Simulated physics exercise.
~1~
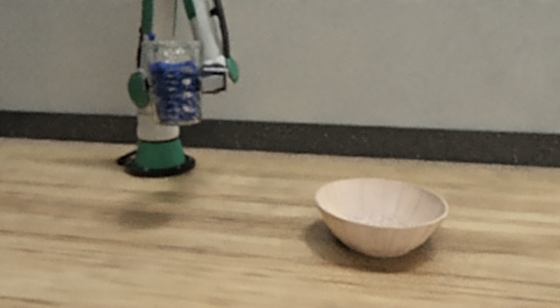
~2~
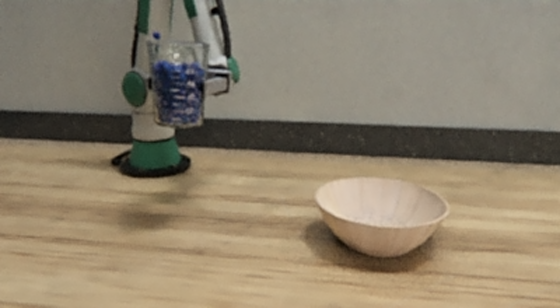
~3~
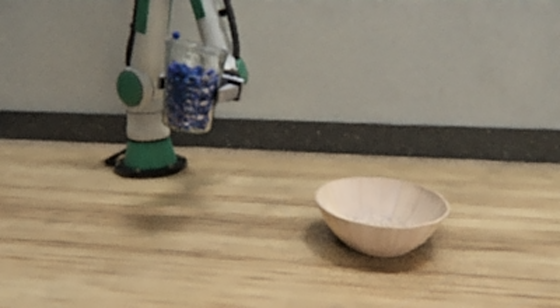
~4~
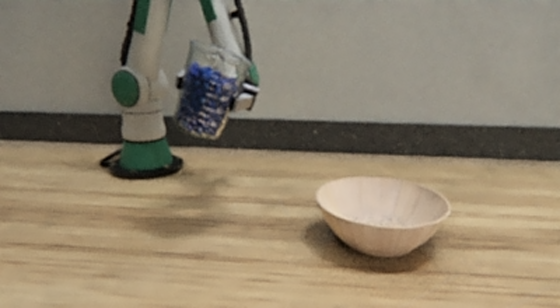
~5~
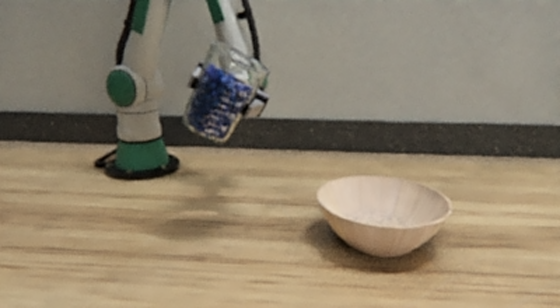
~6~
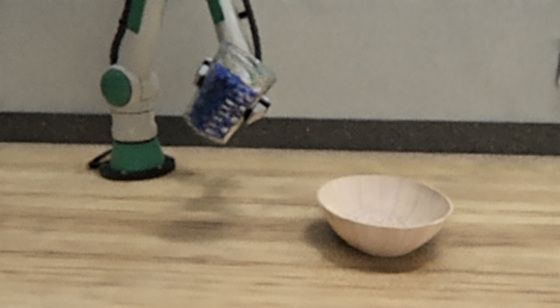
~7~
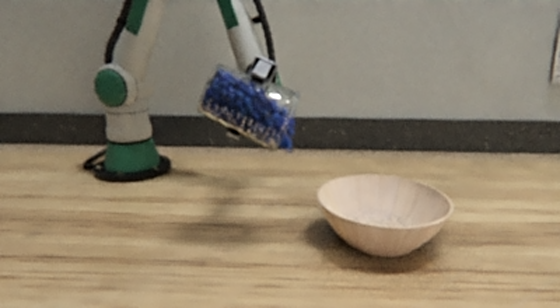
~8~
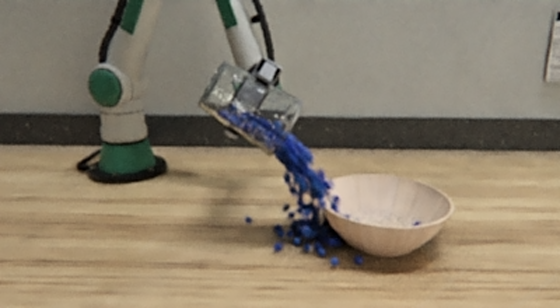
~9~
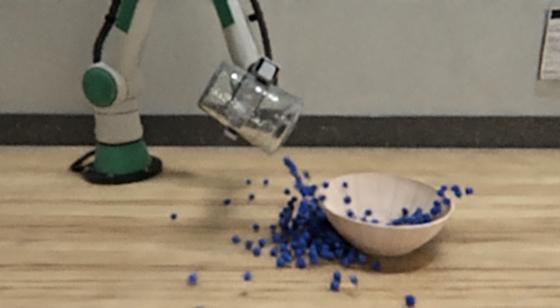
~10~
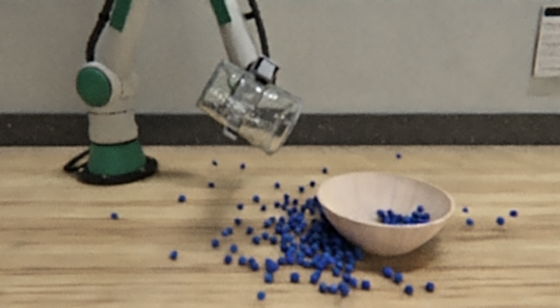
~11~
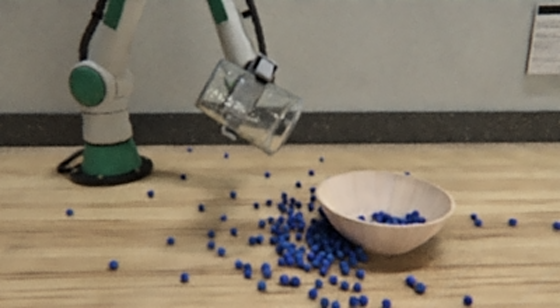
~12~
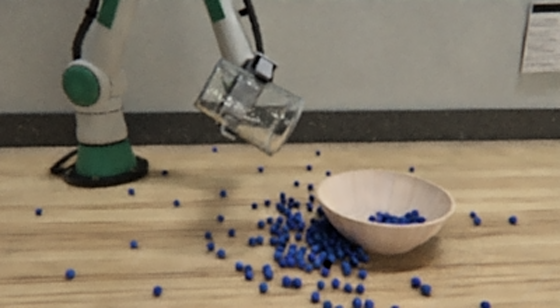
Robot arm tipping a clear cup of blue beads toward a pale bowl, most spilling and scattering across the wooden table.
